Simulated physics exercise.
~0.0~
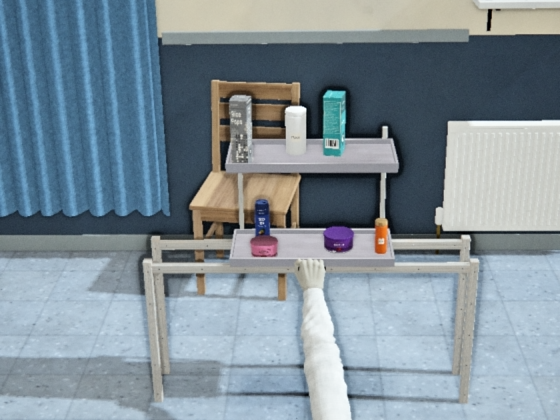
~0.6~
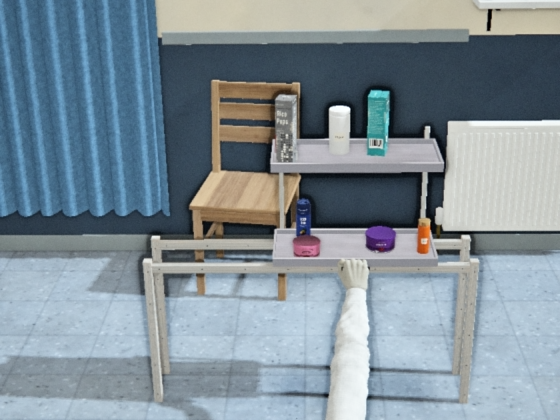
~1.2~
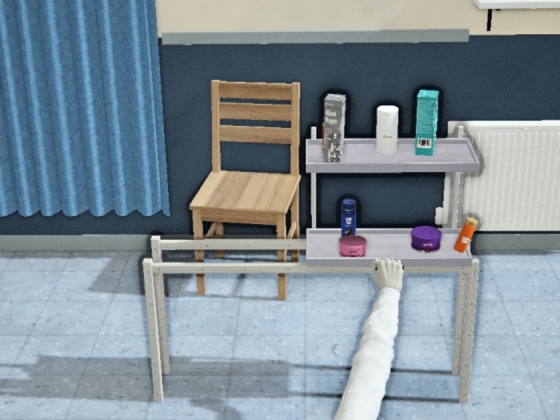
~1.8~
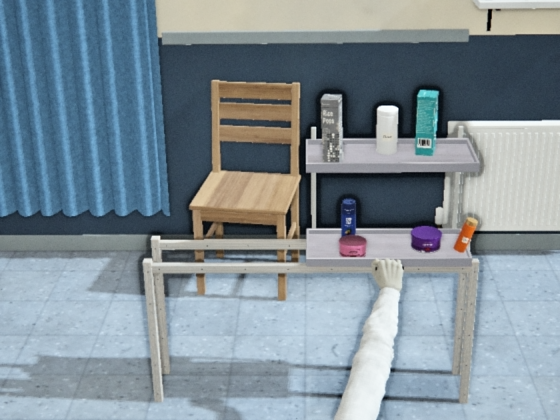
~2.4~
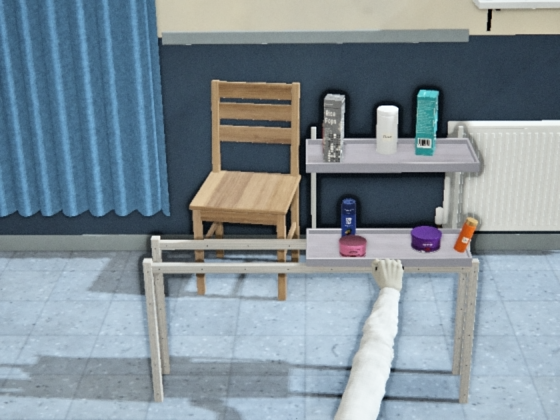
In a blue-walled room, a white-sleeved arm slides a two-tier shelf of toiletries right, the orange bottle tilting as it stops.
